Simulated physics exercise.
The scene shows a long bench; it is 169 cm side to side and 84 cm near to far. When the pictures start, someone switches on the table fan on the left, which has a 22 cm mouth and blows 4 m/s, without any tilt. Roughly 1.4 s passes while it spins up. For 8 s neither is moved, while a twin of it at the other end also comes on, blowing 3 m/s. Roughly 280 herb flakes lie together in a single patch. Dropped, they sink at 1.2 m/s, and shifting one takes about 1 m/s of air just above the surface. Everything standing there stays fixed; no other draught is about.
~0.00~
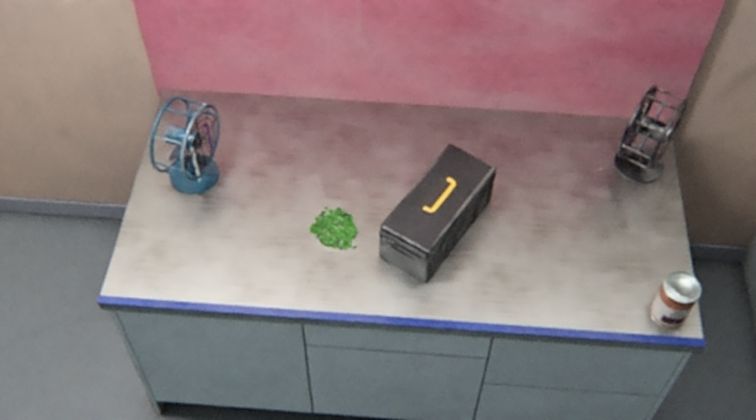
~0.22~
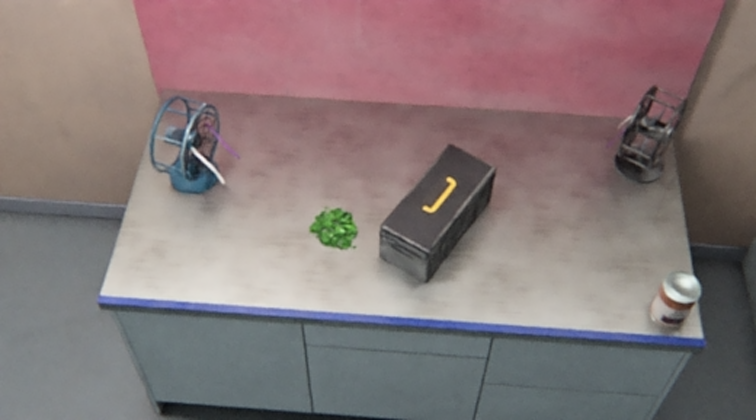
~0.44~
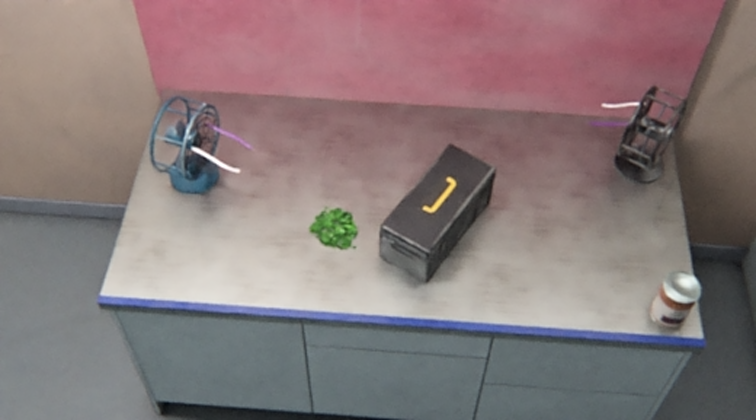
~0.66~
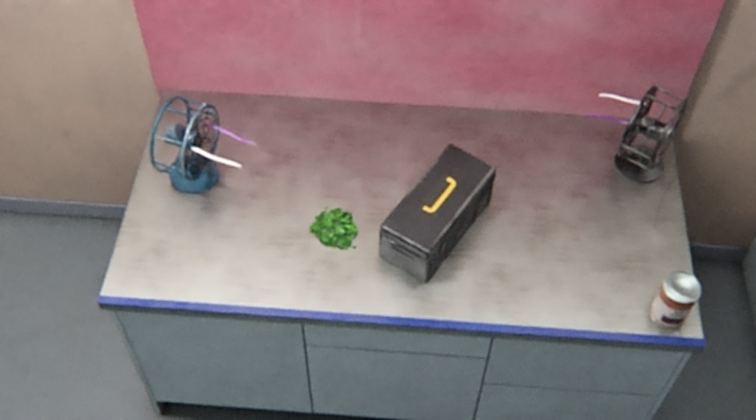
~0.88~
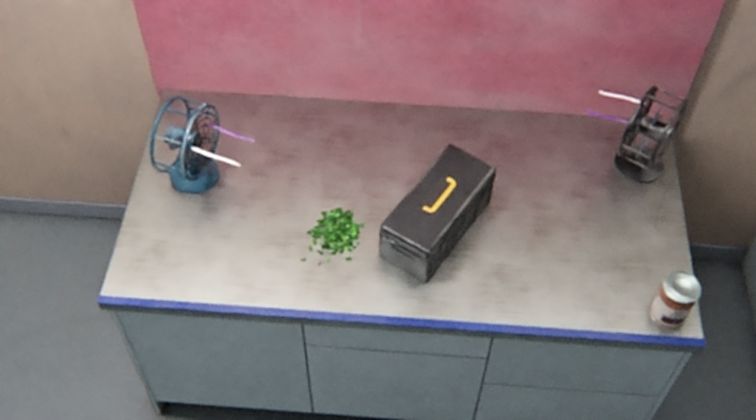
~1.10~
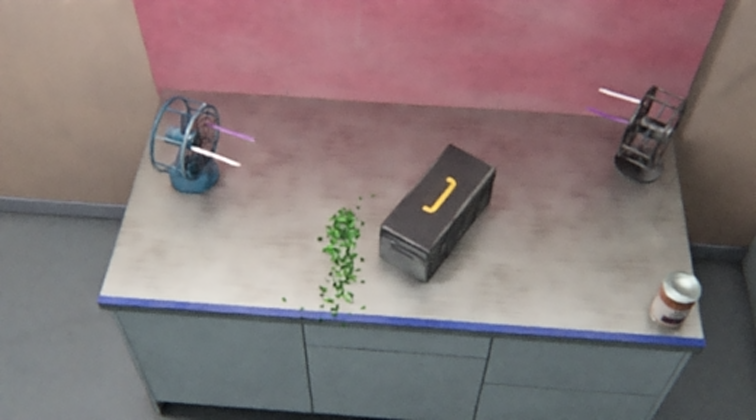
In this clip, ribbons stream from a blue fan on the left, then from a dark fan on the right of a bench, while a green herb patch beside a toolbox stays still, then scatters mostly toward the blue front edge.
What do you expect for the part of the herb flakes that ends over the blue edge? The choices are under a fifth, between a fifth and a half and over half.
Result - portion over blue edge: Exceeding one half.
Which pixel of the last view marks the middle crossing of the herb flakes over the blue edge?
Close to pixel (345, 321).
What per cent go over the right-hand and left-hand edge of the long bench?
I'd put it at some 0 in a hundred on the right-hand side and some 10 in a hundred on the left-hand side.
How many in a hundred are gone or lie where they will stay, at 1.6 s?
The share is near 30 per cent.
After 1.6 s, 52 % are over the blue edge; the middle of those left on the top is near (346, 240); 31 % are gone or lie where they will stay.
After 2.6 s, 84 % are over the blue edge; 87 % are gone or lie where they will stay.
After 4.4 s, 85 % are over the blue edge; 95 % are gone or lie where they will stay.
After 8.0 s, at the end, 86 % are over the blue edge.
